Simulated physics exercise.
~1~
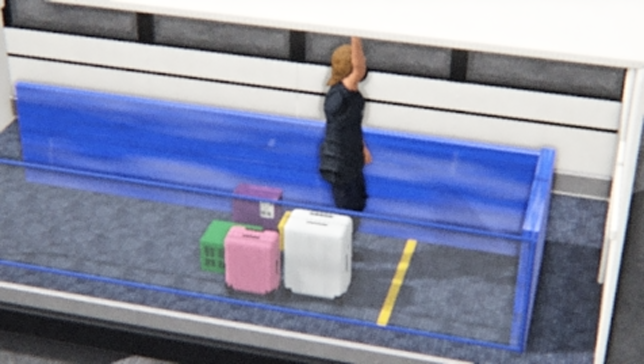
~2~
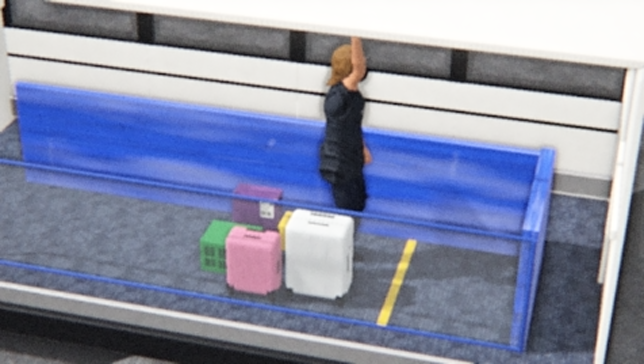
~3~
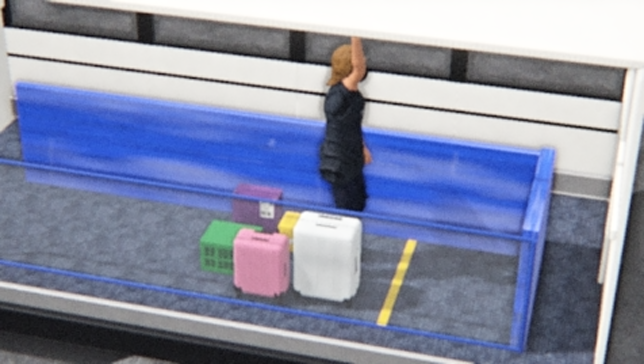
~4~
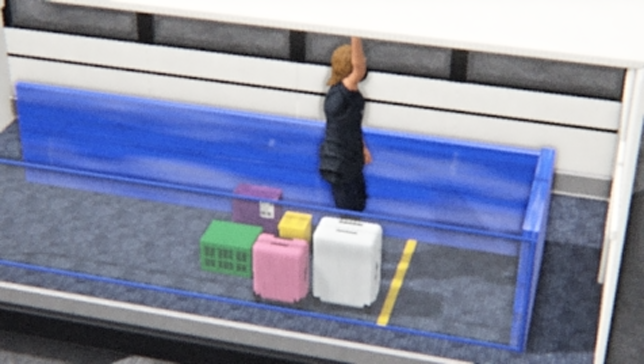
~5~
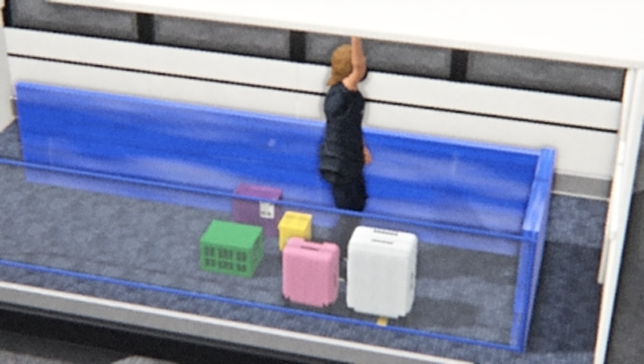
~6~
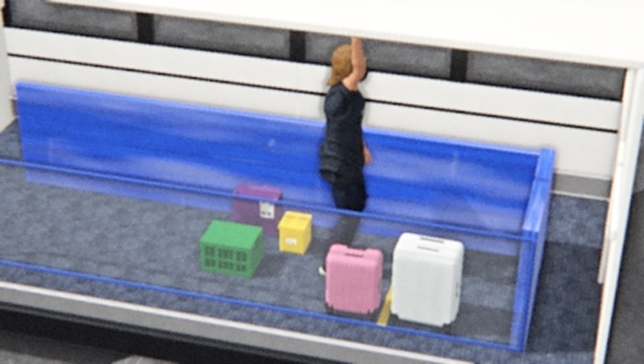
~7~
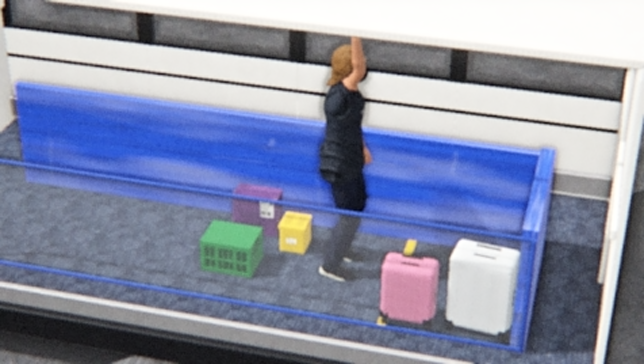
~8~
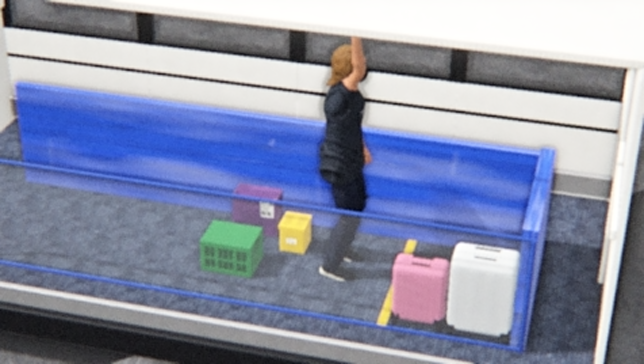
At first, a small pink wheeled case and a big white one stand upright, close to a green crate, a yellow tub and a purple carton, while a traveller in dark clothes stands behind with one arm raised. The two cases then begin sliding slowly to the right, uncovering more of the yellow tub. They pick up pace, the white case leading across the yellow line and the pink one following. The white case stops near the right end of the bay, and the pink case edges up beside it. Both finish upright past the line, while the crate, tub and carton remain short of it.
